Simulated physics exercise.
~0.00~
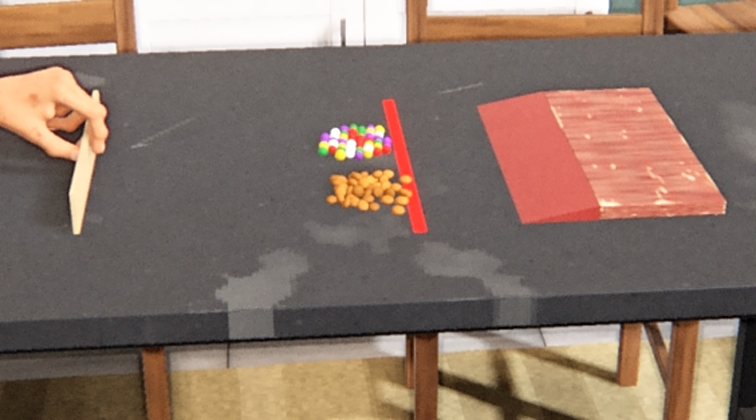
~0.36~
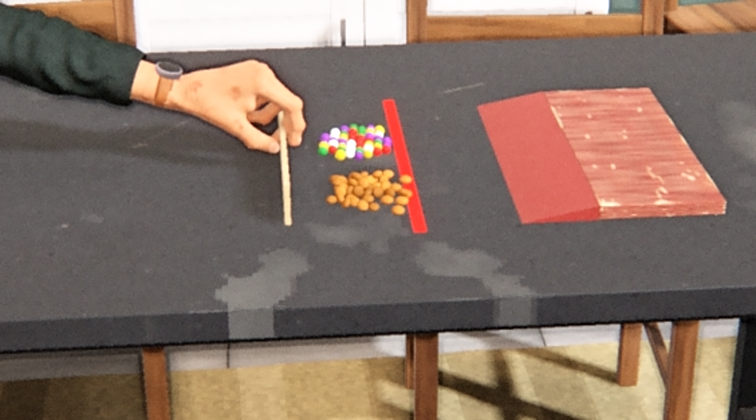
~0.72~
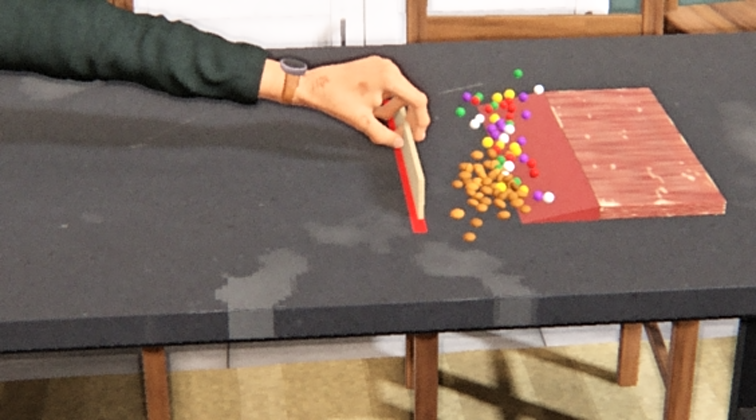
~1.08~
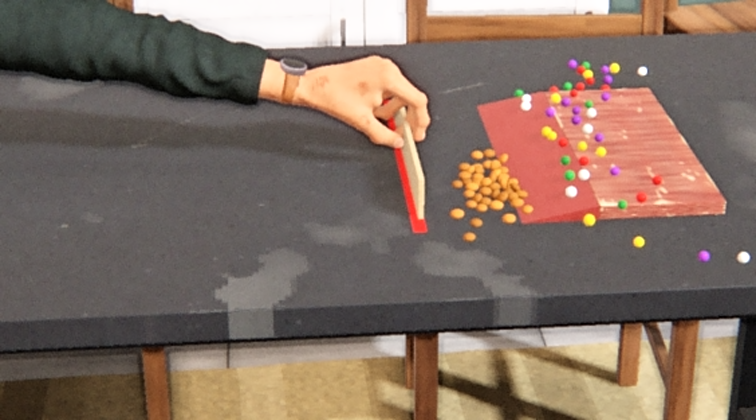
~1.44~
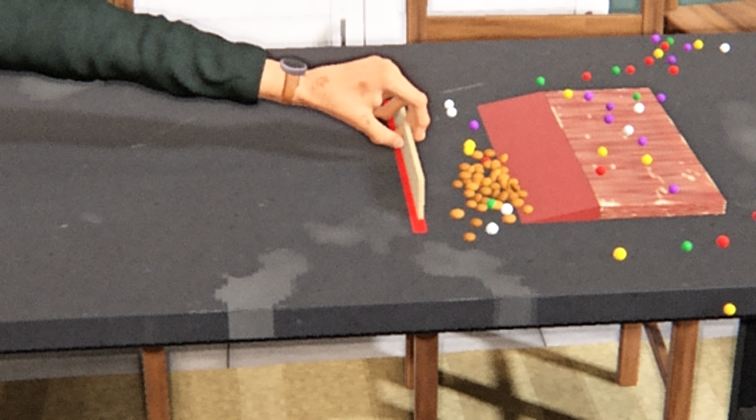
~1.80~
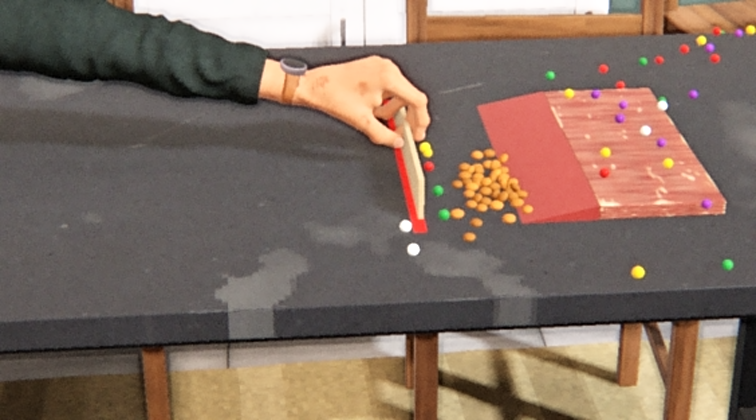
A hand-held card shoves nuts and colored balls right; nuts stop low, balls scatter widely.
